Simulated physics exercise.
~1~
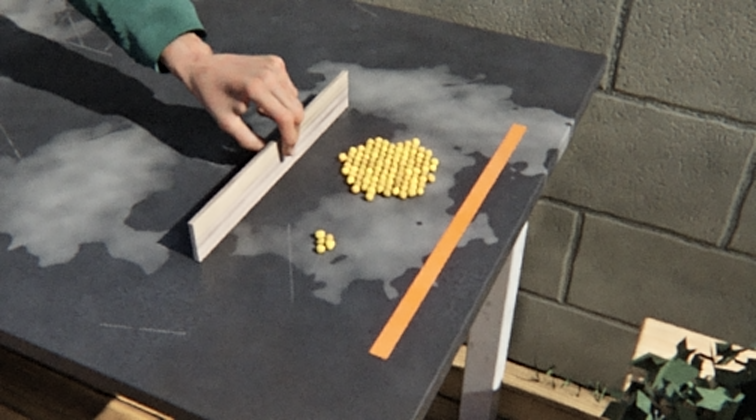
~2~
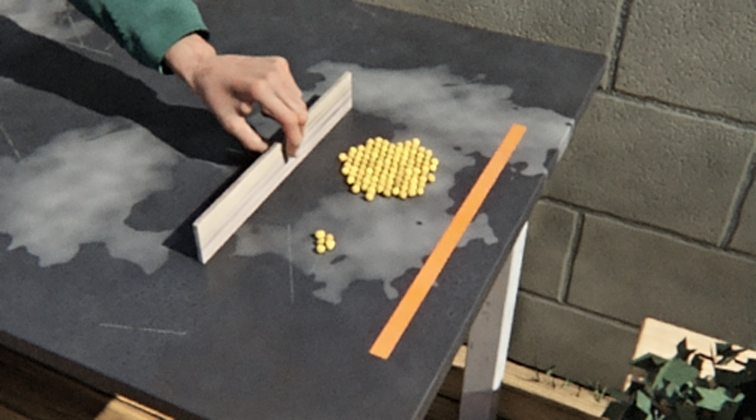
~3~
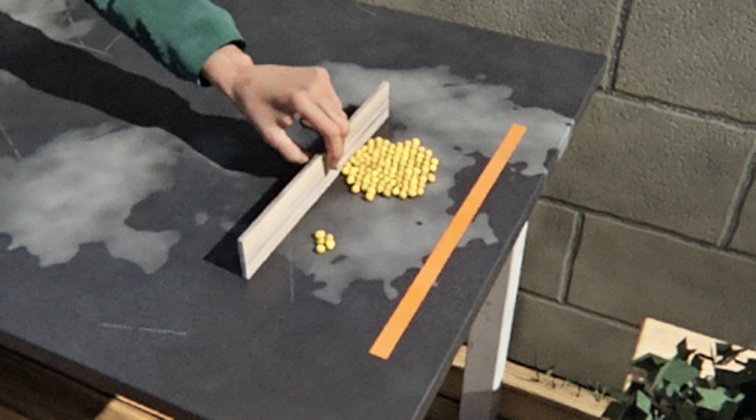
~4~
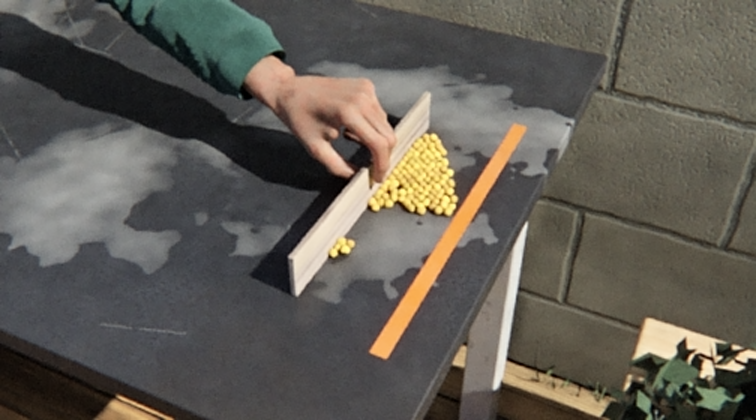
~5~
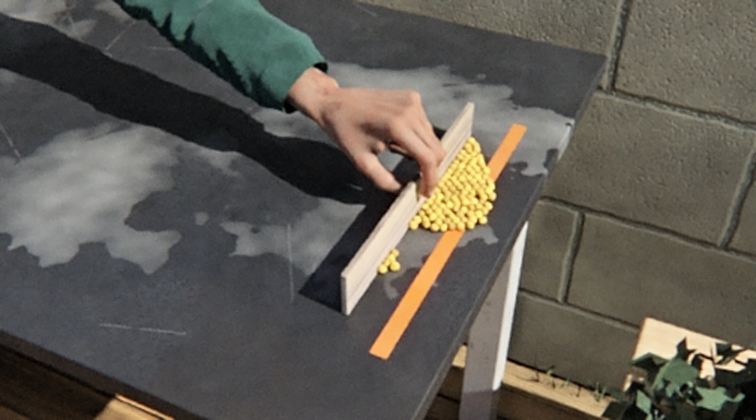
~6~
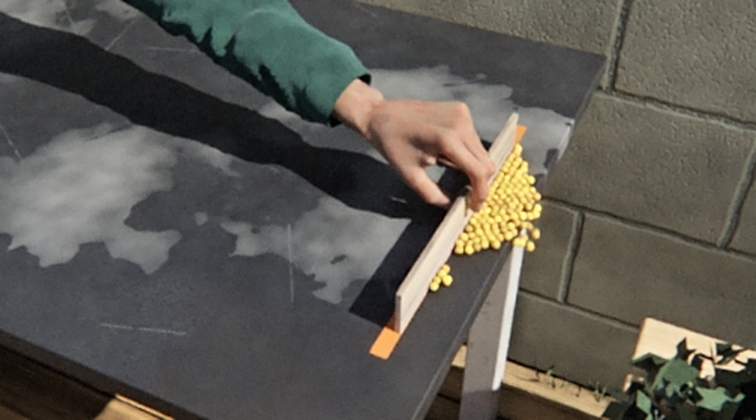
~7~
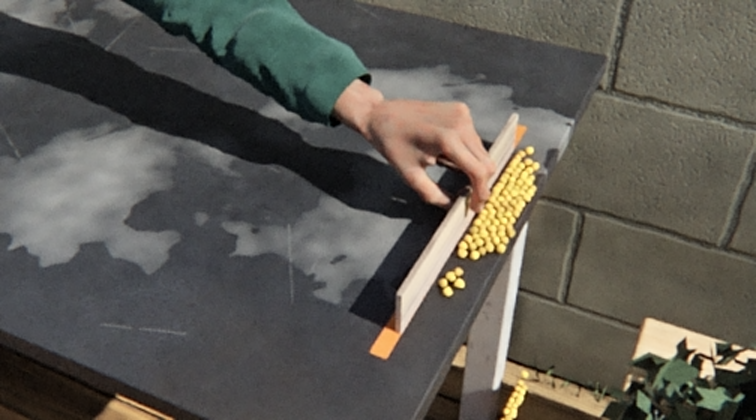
A hand in a green sleeve slid an upright strip of wood rightward across a dark table, pushing two heaps of small yellow pieces, and stopped at the orange tape; the small front heap stayed on, while some of the back one tumbled off.
